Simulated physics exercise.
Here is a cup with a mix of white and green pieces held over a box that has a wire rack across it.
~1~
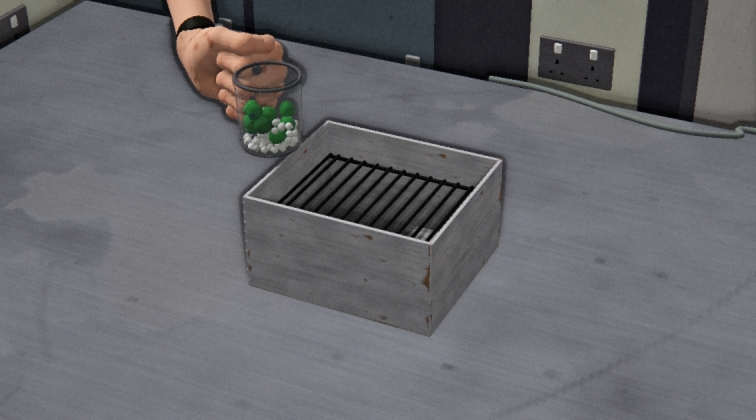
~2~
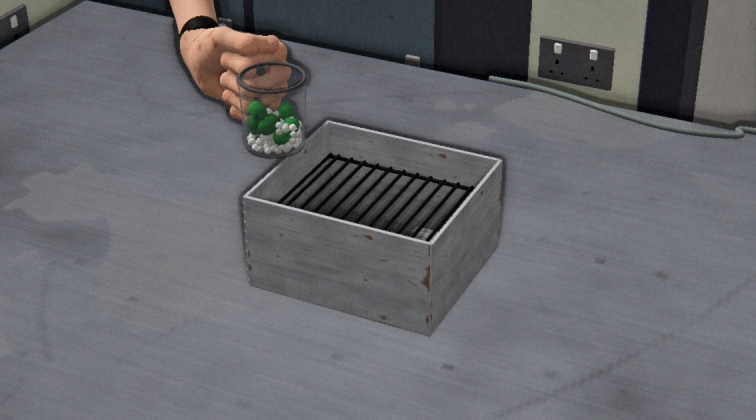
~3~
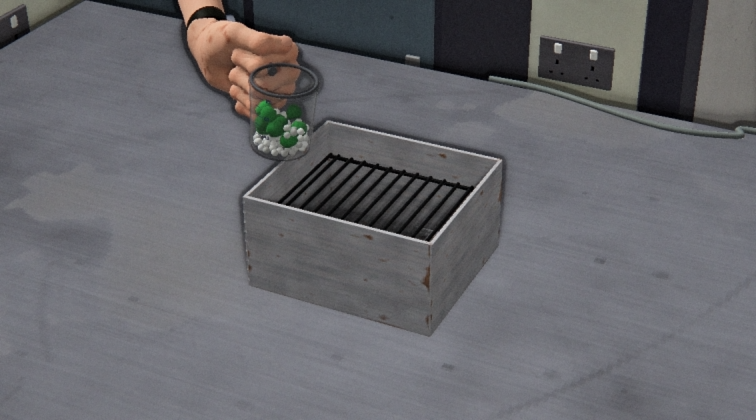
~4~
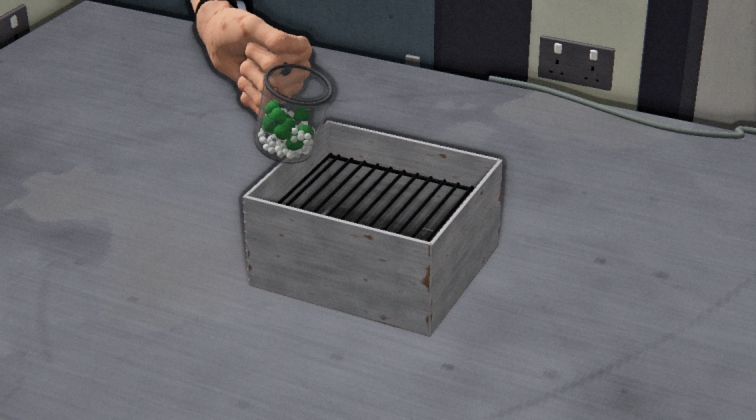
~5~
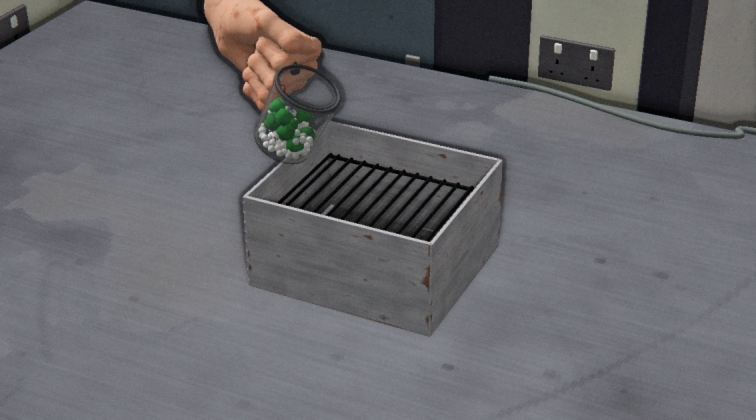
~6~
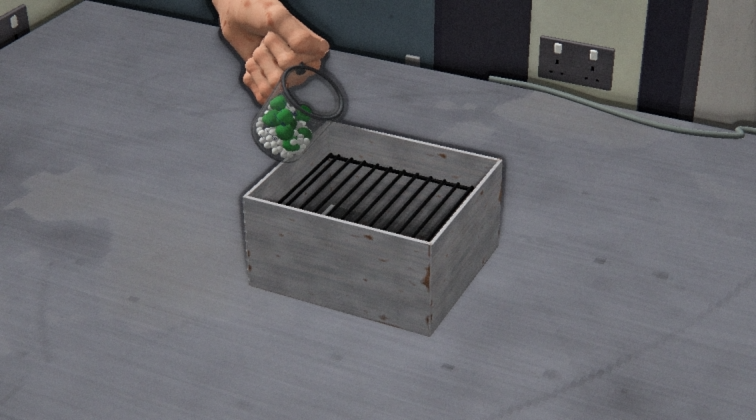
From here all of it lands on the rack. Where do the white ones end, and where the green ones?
In the end the white ones fall between the wires, and the green ones rest on the wires.
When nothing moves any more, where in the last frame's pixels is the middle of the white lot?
At about (351, 251).
Then, 0.61 s past the last view, white ones, all in the cup; green ones, all in the cup.
Then, 1.14 s past the last view, white ones, nearly all in the cup, a stray few under the rack; green ones, all in the cup.
Then, 1.60 s past the last view, white ones, about a quarter on or over the wires, most under the rack; green ones, all on or over the wires.
Finally, white ones, a stray few on the wires, nearly all under the rack; green ones, all on the wires, none under the rack.
